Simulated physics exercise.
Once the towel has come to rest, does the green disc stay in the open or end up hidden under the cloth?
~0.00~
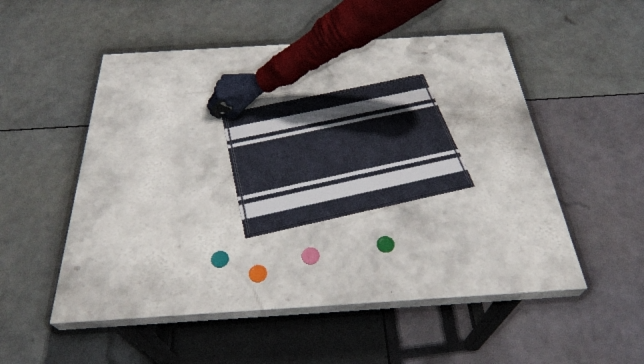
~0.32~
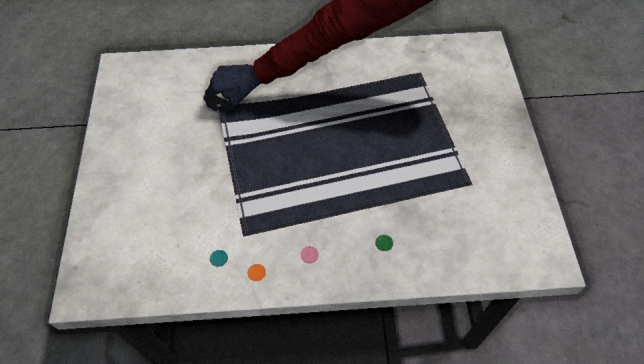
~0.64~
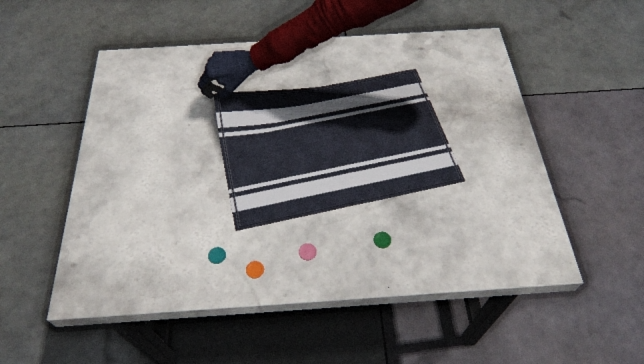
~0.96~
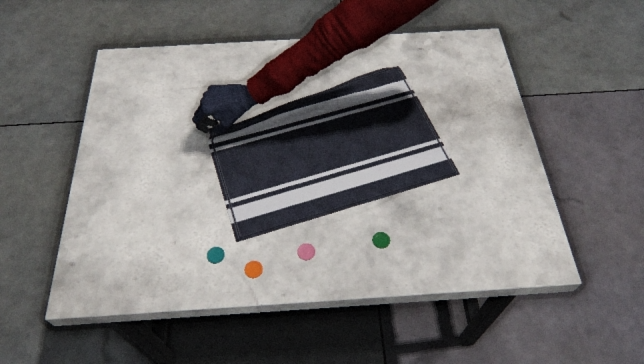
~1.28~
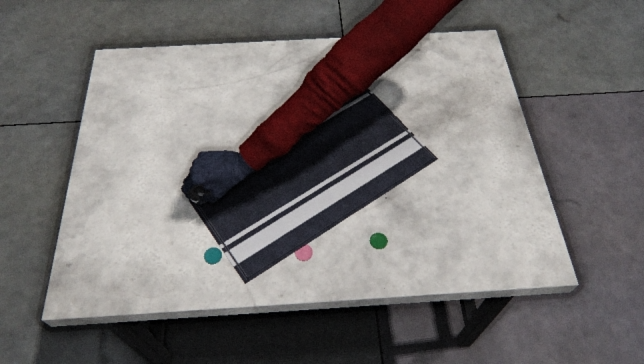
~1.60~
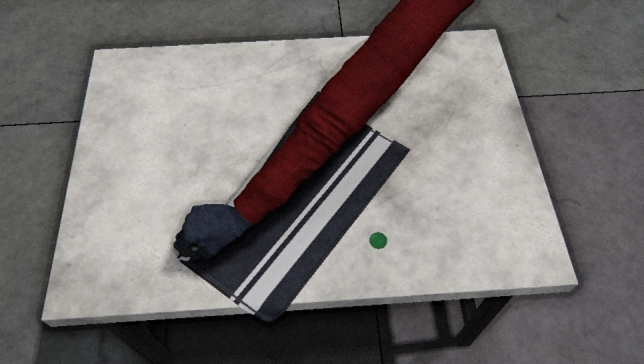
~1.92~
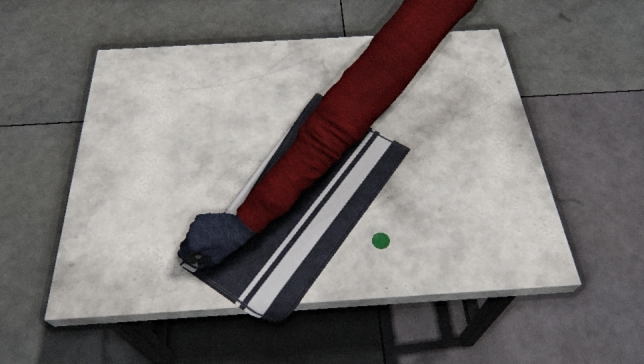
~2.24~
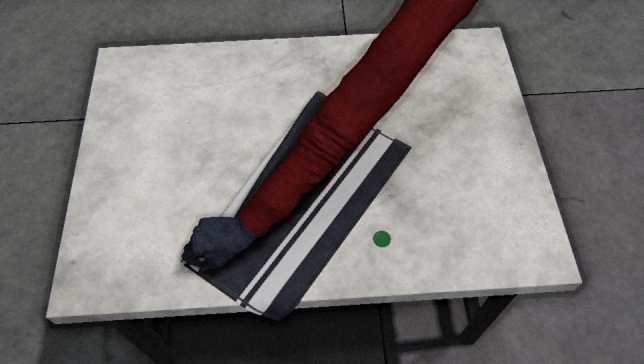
The green disc stays in the open to the right of the towel, while the orange, teal and pink discs are all covered by it.
A pale, mottled workbench stands on a grey tiled floor, seen from above with a slight sway. A dark navy towel with white stripes lies across it, and nearer the front edge sit four small discs, teal, orange, pink and green from left to right. A dark-gloved hand in a red sleeve grips the towel's far left corner and shifts it slightly left. Then the hand draws it toward the front, swinging the cloth diagonally over the orange disc, then the teal and pink ones. It comes to rest slanted near the front edge, the hand still on its corner and the green disc in the open.
